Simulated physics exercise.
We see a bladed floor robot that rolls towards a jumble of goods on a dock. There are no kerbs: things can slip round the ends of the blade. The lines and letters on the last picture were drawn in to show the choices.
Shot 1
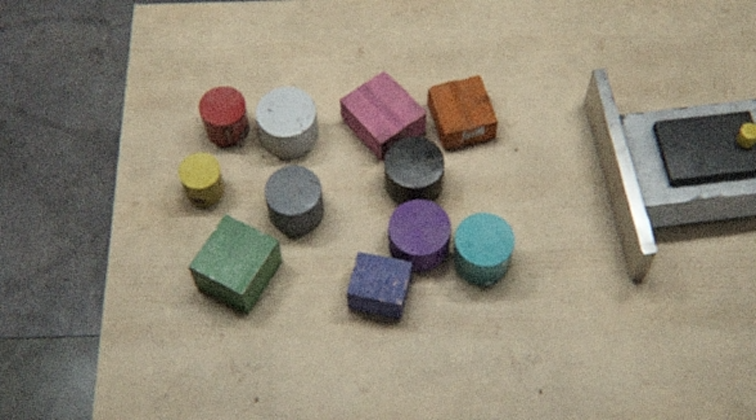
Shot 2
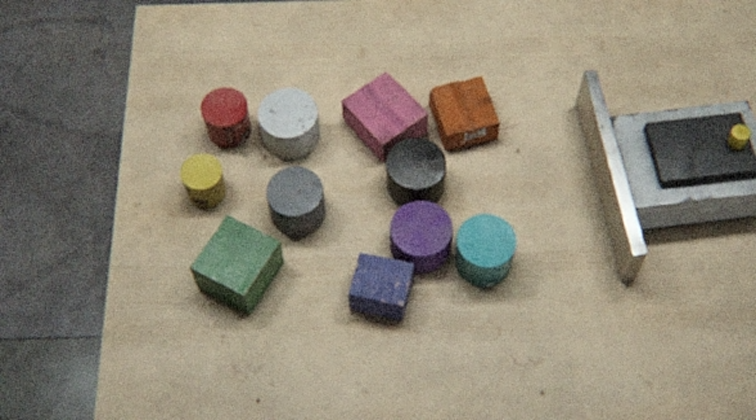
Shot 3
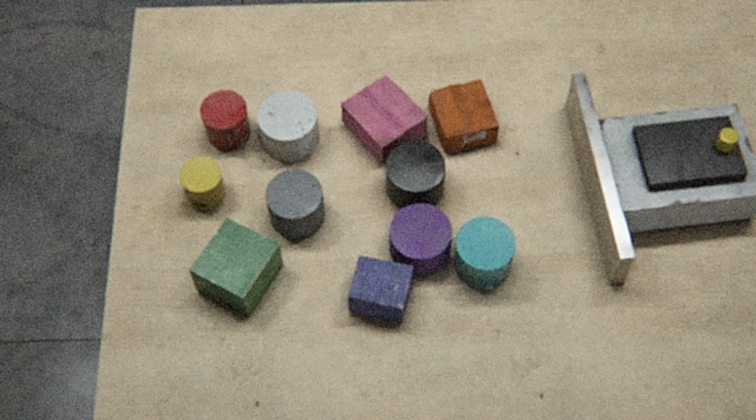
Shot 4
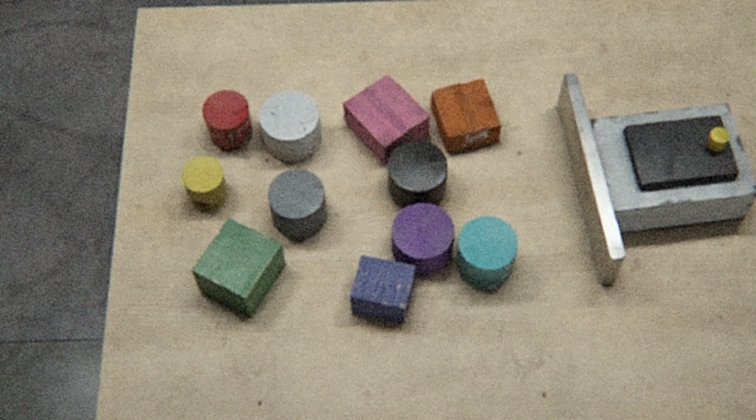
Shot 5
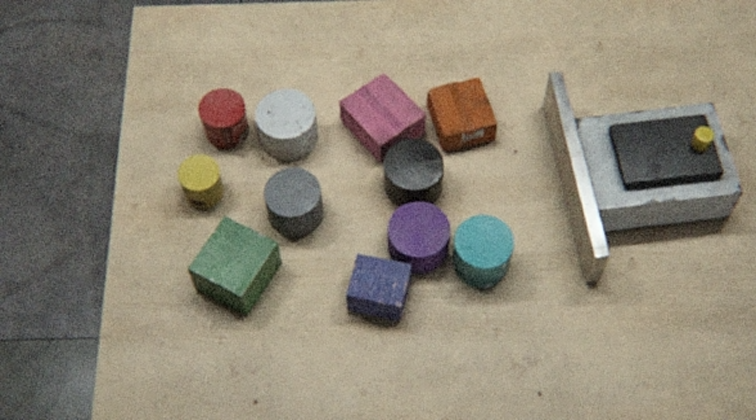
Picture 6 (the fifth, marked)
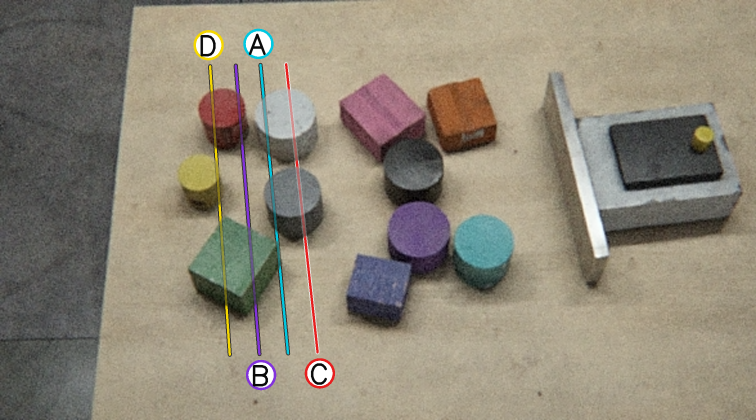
A grey, wide-bladed robot with a black top and a small yellow knob sits at the right of a tan surface edged by dark grey flooring, seen from high above. To its left lie scattered goods: red, white, yellow, grey, black, purple and turquoise cylinders among pink, orange, green and blue blocks. The robot rolls slowly leftward, blade first, towards the goods, which stay in place while the view jitters very slightly.
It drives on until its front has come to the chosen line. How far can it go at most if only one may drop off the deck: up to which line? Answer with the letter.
No second one falls up to A.
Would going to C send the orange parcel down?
By then, no.
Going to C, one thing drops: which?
The red pail goes over.
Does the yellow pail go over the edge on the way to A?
By then, no.
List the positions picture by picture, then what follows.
In the first picture, pink box (383, 116); turquoise pail (484, 249); orange parcel (462, 112).
In the second picture, robot (694, 149); purple canister (421, 237).
In the third picture, robot (682, 152); black canister (415, 176).
In the fourth picture, robot (673, 152); green crate (240, 268).
In the fifth picture, robot (658, 151); blue crate (379, 287); yellow pail (202, 182); pink box (383, 118).
On the marked copy, A at (273, 199); B at (247, 200); C at (301, 198); D at (219, 200).
With A. Early on, robot (549, 154); pink box (350, 114); orange parcel (418, 116).
Further on, robot (438, 157); red pail (152, 118); white canister (199, 134).
At the end, robot (356, 159); red pail over the edge; white canister (122, 147); one fallen.
As for the rest, B drops two; C is within the limit but short; D drops two.
